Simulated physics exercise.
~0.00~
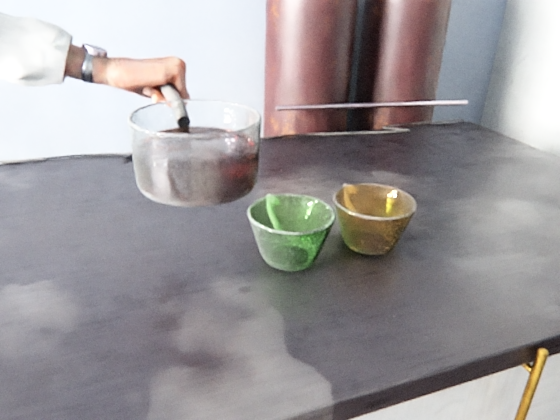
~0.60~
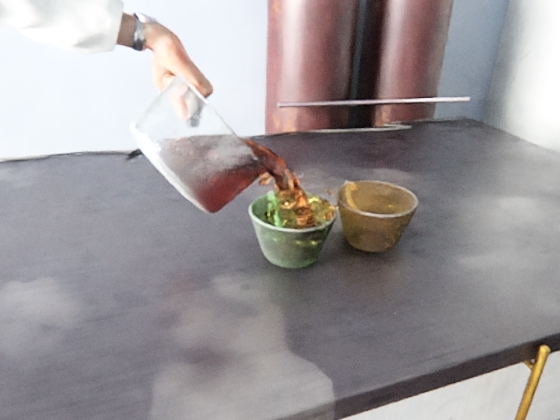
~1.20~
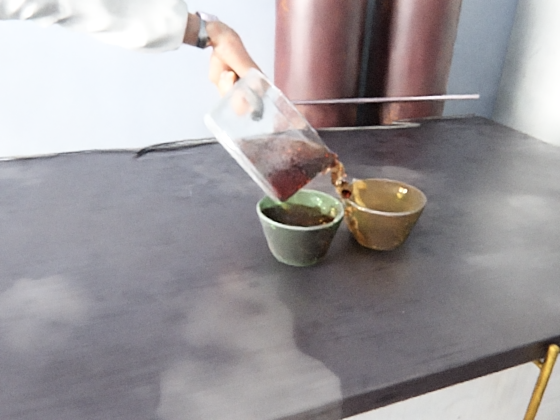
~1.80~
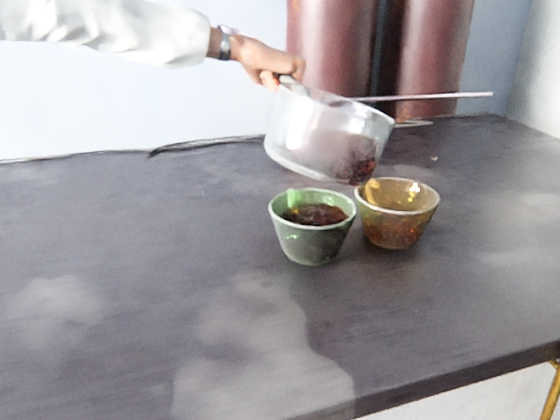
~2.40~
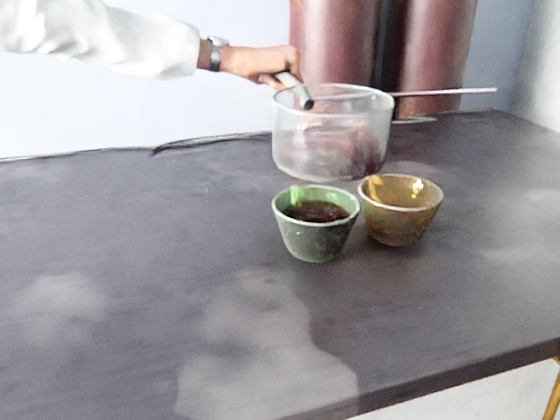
A hand tips a clear saucepan of dark tea over two teacups, then levels it.
